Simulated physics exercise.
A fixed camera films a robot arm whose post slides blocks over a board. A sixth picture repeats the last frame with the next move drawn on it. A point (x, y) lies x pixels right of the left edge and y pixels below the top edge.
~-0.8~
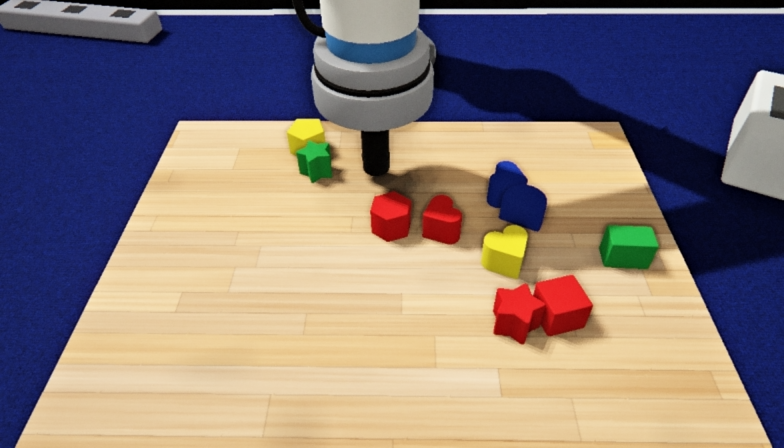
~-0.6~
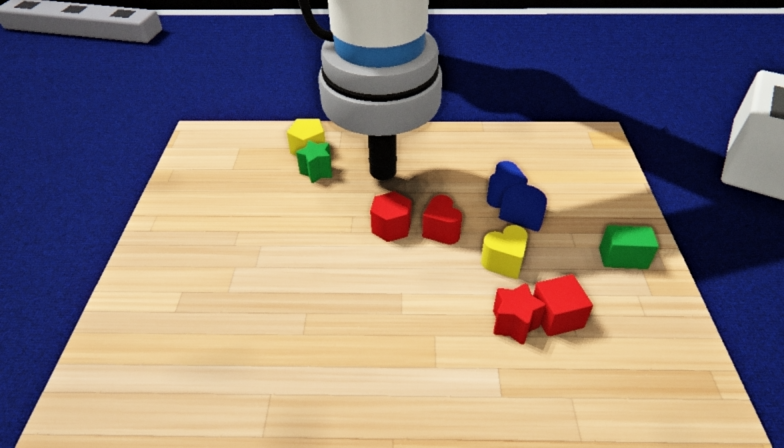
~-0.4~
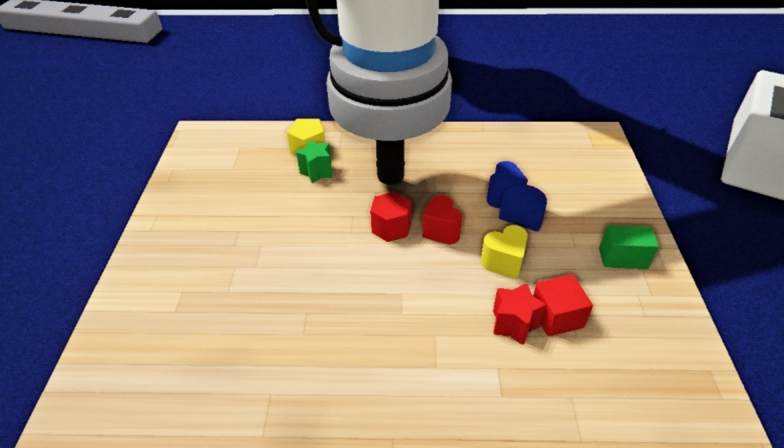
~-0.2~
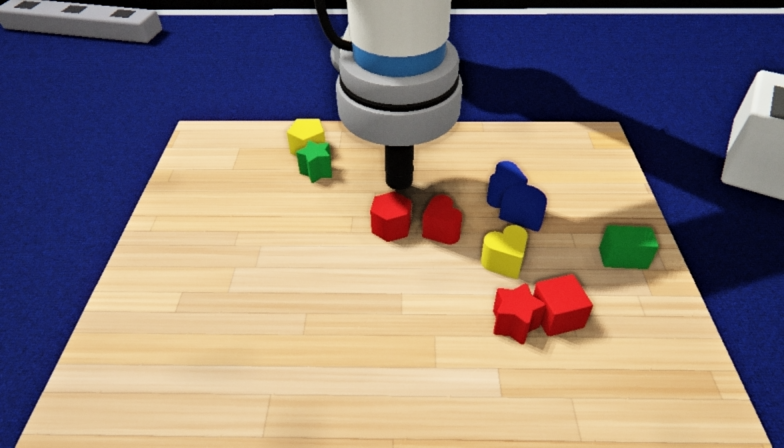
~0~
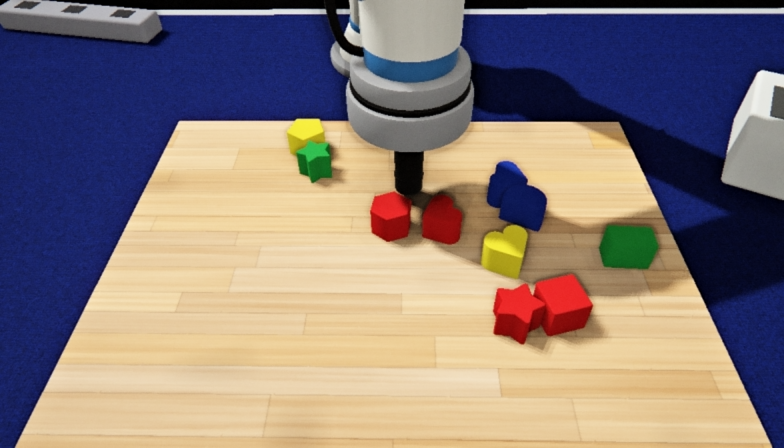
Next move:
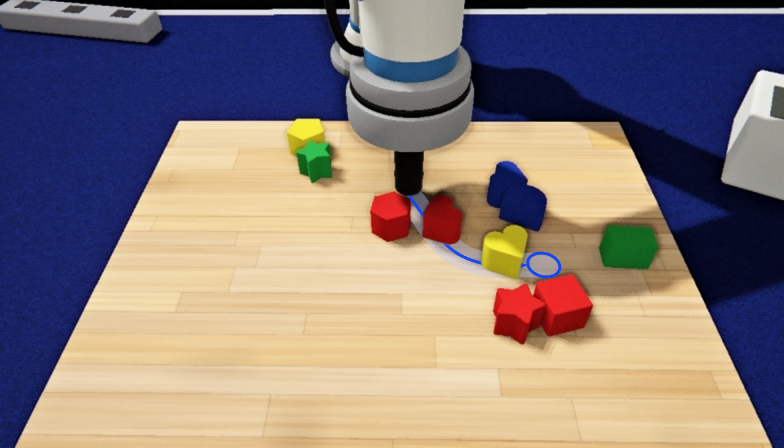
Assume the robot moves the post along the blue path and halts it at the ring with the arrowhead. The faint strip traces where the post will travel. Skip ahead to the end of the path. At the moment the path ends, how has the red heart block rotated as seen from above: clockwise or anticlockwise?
Turns clockwise.
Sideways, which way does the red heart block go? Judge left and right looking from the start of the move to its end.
Measured against the direction from start to end, the red heart block shifts toward the right-hand side.
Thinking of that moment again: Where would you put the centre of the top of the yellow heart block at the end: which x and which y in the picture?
Its top centre lands on (578, 260).
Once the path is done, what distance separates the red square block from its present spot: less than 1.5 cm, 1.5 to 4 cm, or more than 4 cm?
It goes hardly anywhere, under 1.5 cm.
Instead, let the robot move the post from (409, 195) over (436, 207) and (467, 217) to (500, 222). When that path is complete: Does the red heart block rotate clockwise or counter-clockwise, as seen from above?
Top view: Clockwise.
Path on the board, from (409, 195) by way of (435, 231) and (480, 263) to (544, 265).
On the path given first. One third of the way, post at (436, 225); red heart block at (462, 225), turned 15° clockwise.
Two thirds of the way, post at (482, 255); red heart block at (503, 263), turned 40° clockwise; yellow heart block at (533, 250), turned 85° anticlockwise.
At the end, post at (546, 257); red hexagon in place; red heart block at (512, 269), turned 60° clockwise; yellow heart block at (578, 260), turned 25° anticlockwise; red square block in place.
